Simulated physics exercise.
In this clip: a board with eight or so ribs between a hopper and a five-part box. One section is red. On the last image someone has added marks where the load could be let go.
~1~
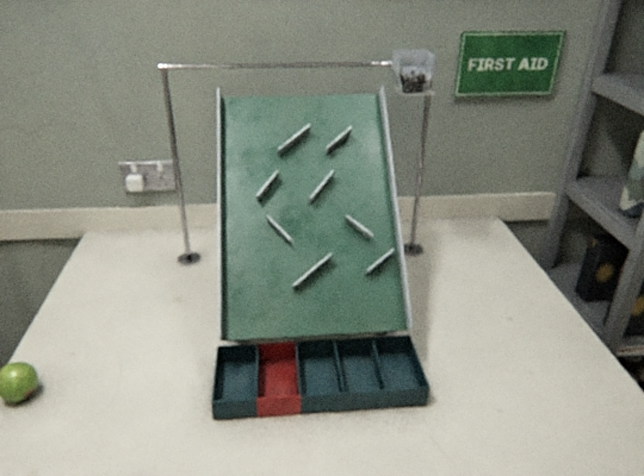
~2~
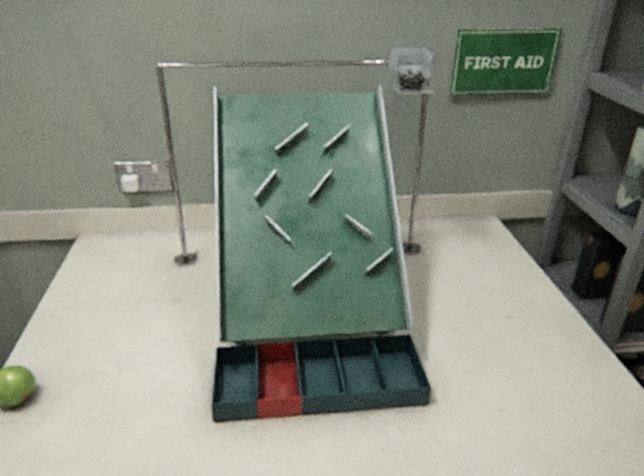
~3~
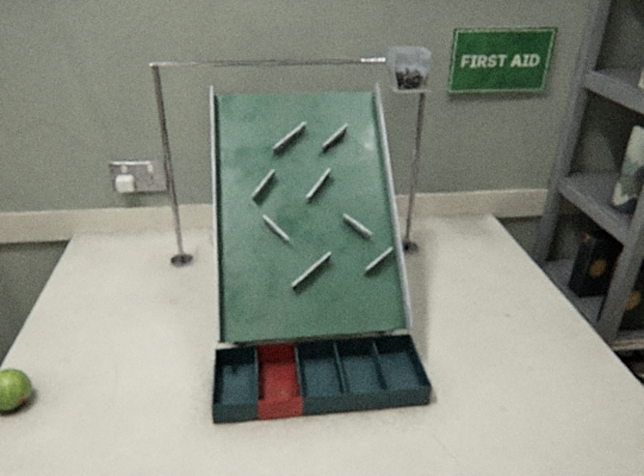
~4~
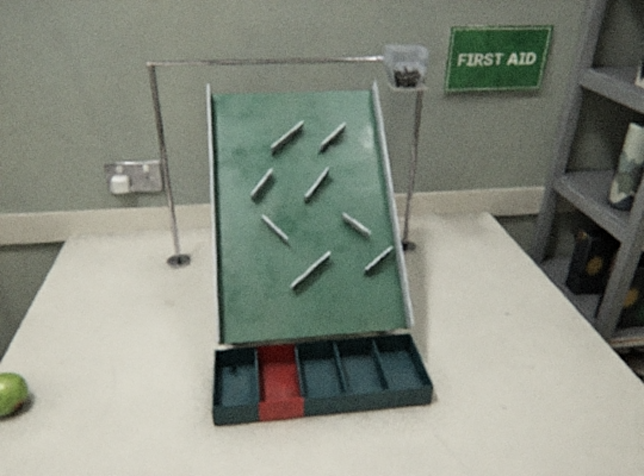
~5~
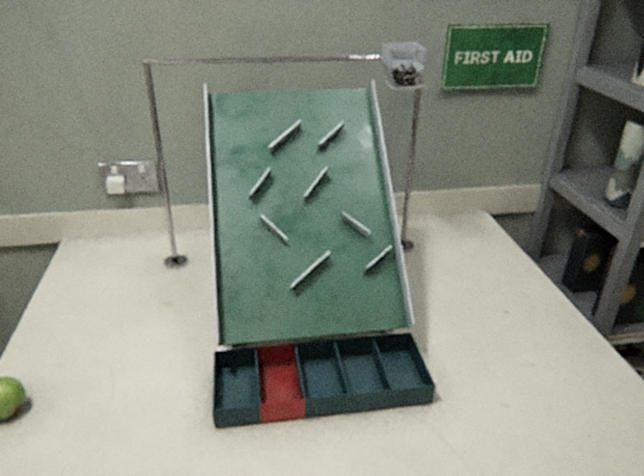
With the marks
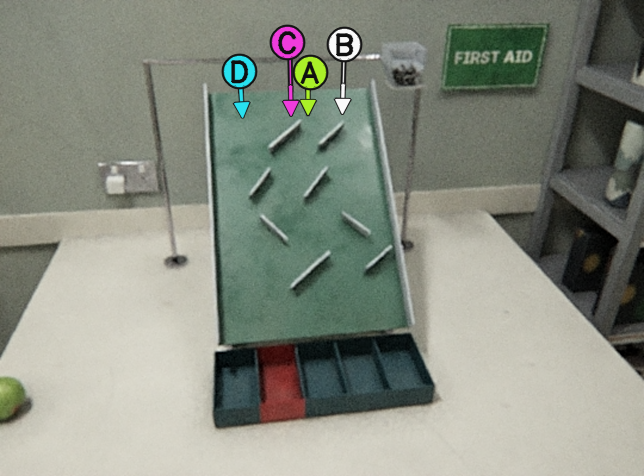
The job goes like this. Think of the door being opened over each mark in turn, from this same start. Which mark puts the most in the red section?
Best: A.
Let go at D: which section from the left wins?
The first from the left.
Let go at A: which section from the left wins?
The second.
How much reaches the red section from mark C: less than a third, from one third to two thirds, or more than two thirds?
Less than a third.
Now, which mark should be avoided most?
That would be D.
On the marked copy, mark A meets the board at (308, 109); mark B meets the board at (342, 108); mark C meets the board at (291, 110); mark D meets the board at (242, 112).
For mark A, about half in the red section, a small part in other sections, about a third held on the board.
For mark B, about a quarter in the red section, about a third in other sections, about a third held on the board.
For mark C, a small part in the red section, about half in other sections, about a third held on the board.
For mark D, a stray few in the red section, nearly all in other sections.
